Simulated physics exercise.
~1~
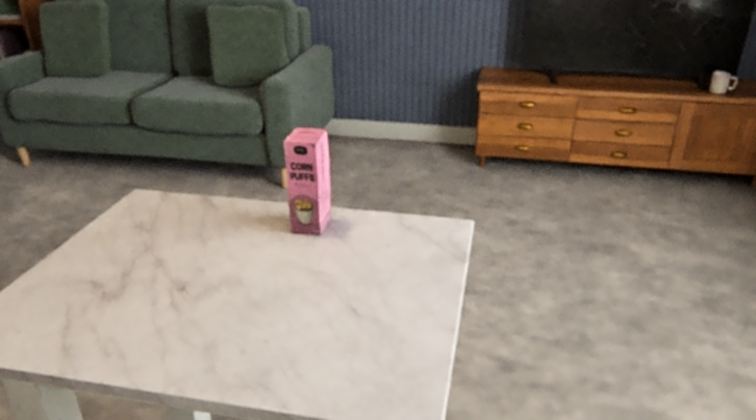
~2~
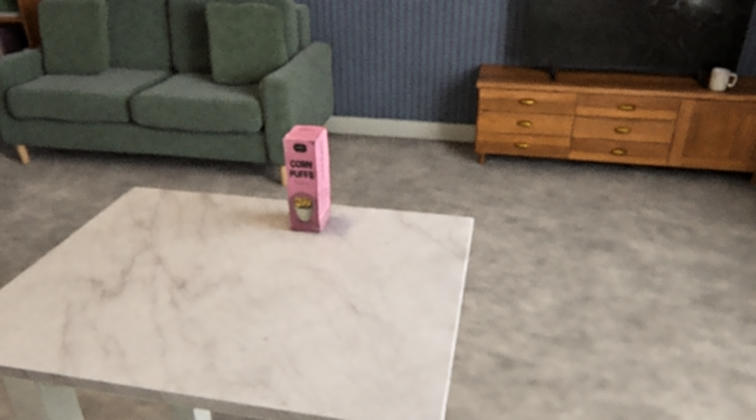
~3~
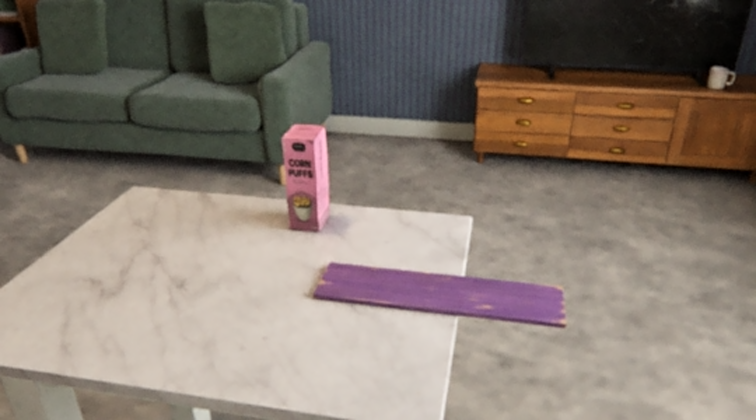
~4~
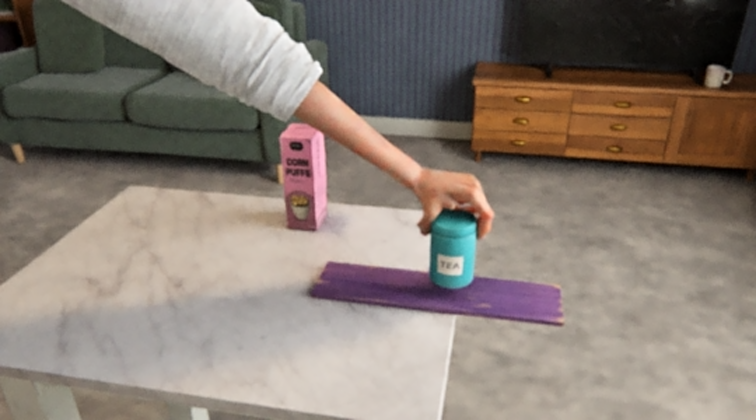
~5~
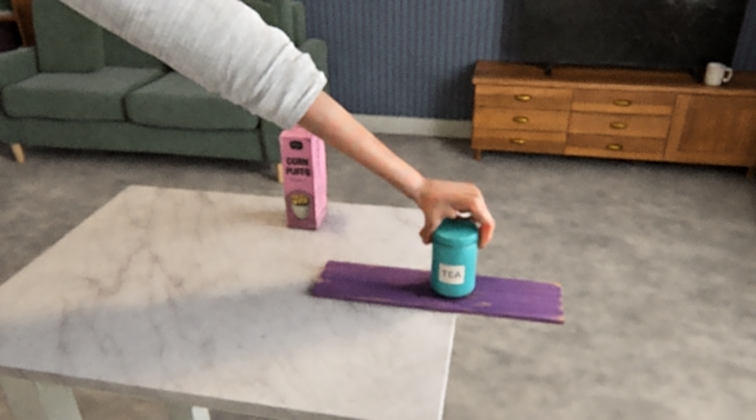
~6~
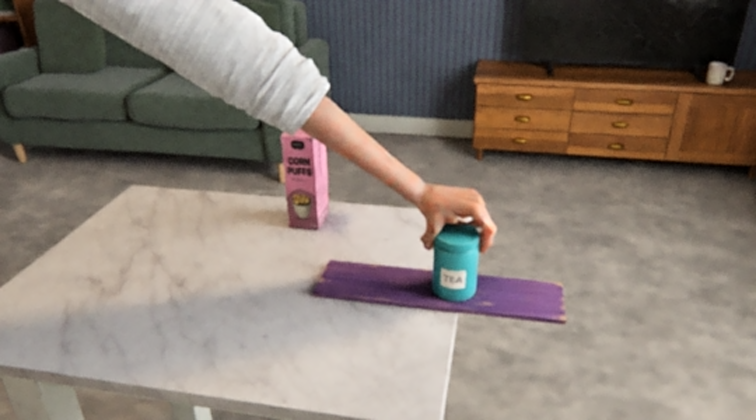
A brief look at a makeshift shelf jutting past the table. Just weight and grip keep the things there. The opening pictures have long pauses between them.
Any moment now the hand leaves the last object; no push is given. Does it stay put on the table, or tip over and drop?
I expect nothing will drop off the table.
Then, 0.20 s past the last view, nothing moves.
Then, 0.50 s past the last view, turquoise jar resting near (455, 262).
Finally, all 3 still in place. Final places as the last picture's camera would see them, turquoise jar near (455, 262). The plank keeps its balance.
